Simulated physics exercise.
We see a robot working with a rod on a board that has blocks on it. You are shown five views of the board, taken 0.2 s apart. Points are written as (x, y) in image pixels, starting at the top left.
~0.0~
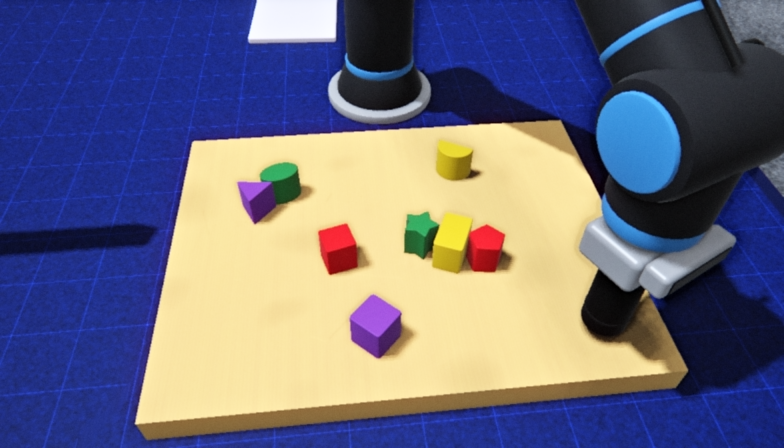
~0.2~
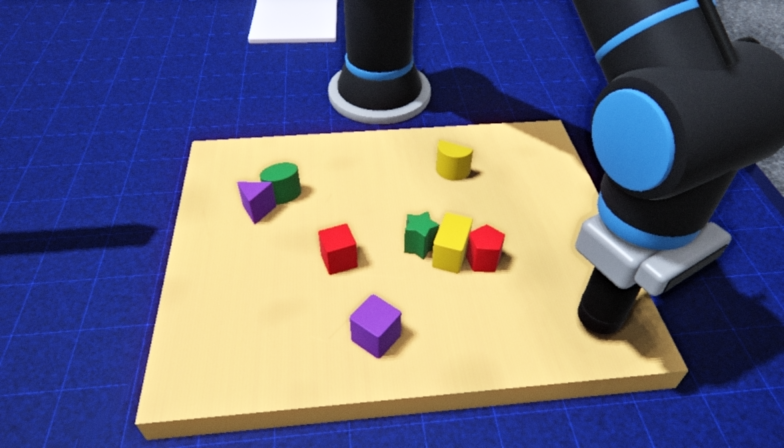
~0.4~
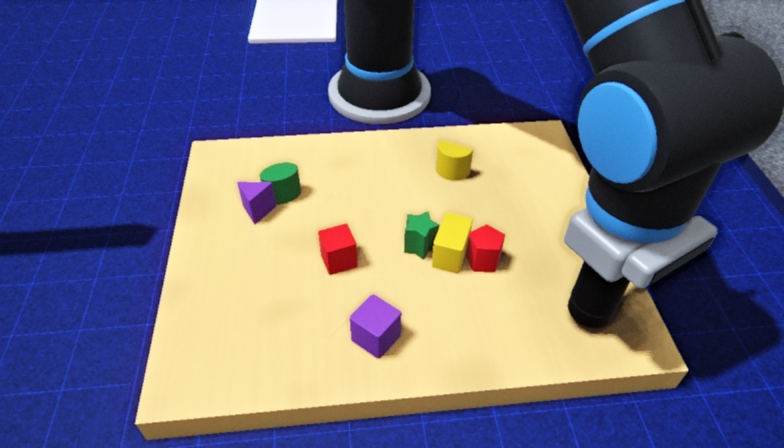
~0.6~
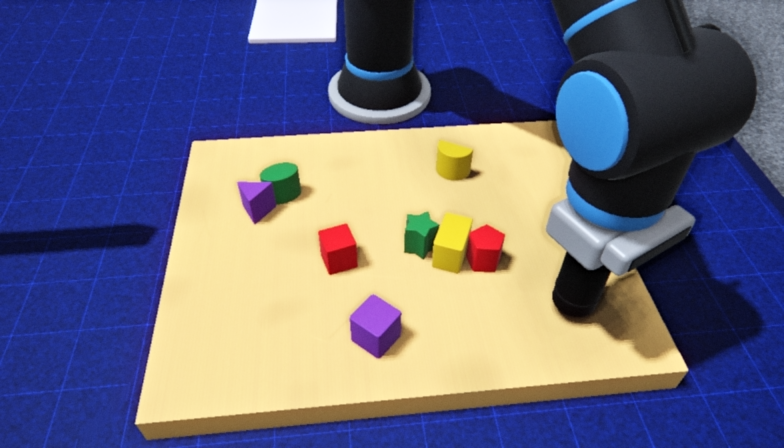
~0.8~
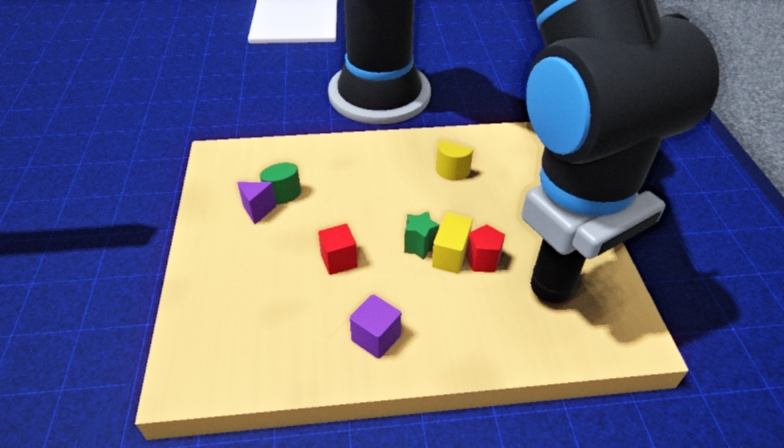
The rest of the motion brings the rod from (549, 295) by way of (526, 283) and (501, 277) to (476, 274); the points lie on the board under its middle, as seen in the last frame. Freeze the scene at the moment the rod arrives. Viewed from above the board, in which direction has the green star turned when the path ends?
The block spins anticlockwise.
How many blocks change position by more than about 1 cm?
It displaces three or more.
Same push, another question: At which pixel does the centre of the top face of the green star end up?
My best guess is (400, 214).
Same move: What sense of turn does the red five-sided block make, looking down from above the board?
Its spin: Clockwise.
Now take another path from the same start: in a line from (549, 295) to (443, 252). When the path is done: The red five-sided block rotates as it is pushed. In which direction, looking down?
From the top: Clockwise.
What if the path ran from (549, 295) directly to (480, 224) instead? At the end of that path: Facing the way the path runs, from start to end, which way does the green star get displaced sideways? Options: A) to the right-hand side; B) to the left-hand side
(B)
The first path, step by step. Halfway along, rod at (515, 271); nothing pushed yet.
At the end, rod at (478, 266); green star at (400, 214), turned 25° anticlockwise; yellow oblong at (430, 217); red five-sided block at (457, 228), turned 35° clockwise.
